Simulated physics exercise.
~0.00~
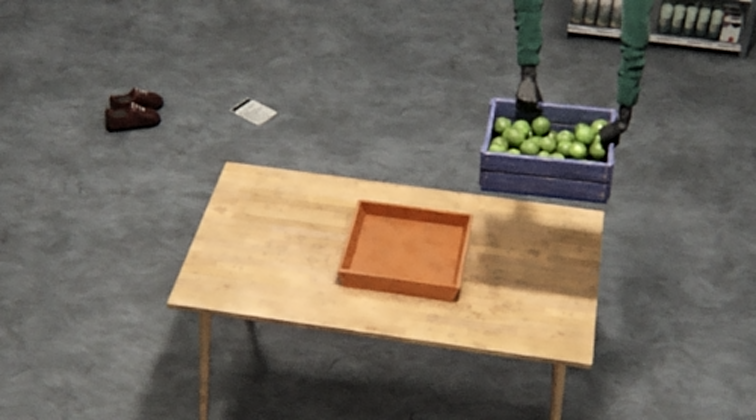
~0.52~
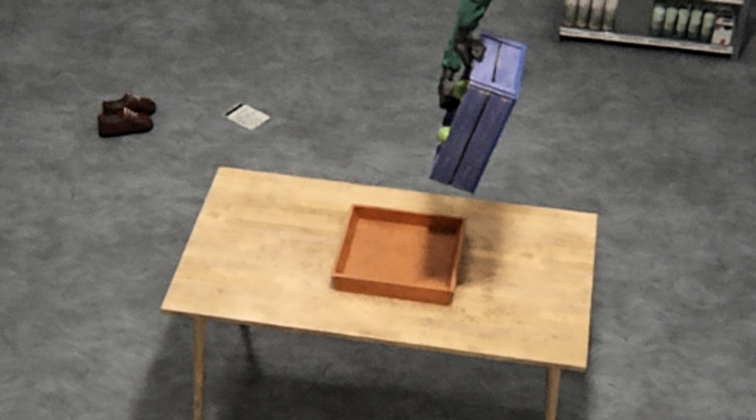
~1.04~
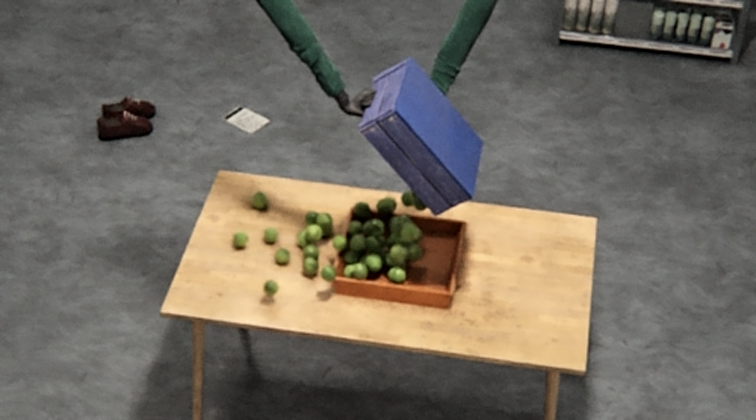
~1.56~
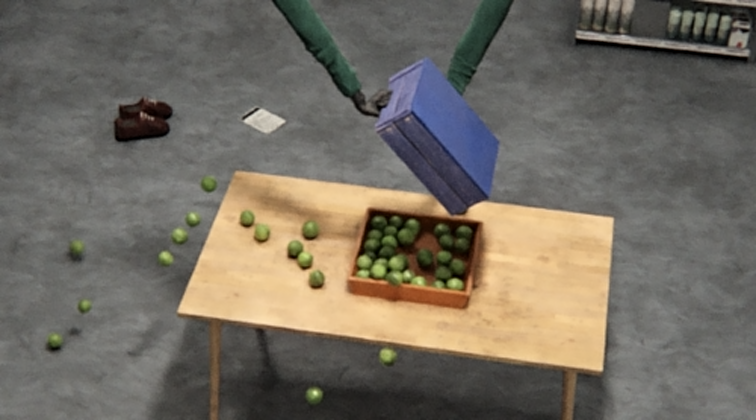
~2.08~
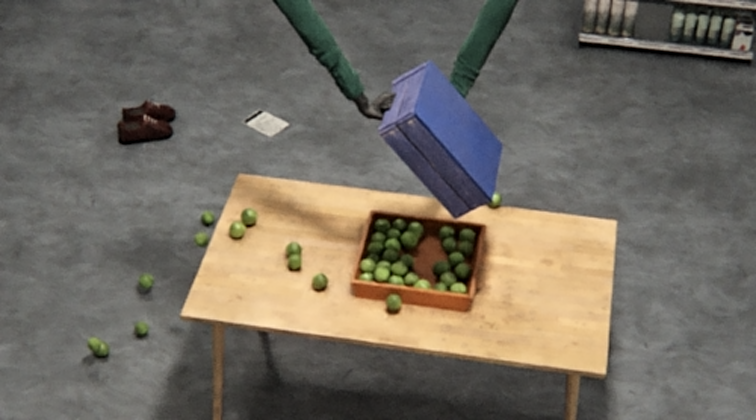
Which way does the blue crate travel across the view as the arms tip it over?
The blue crate moves to the left, from above the table's right side towards the orange basket.
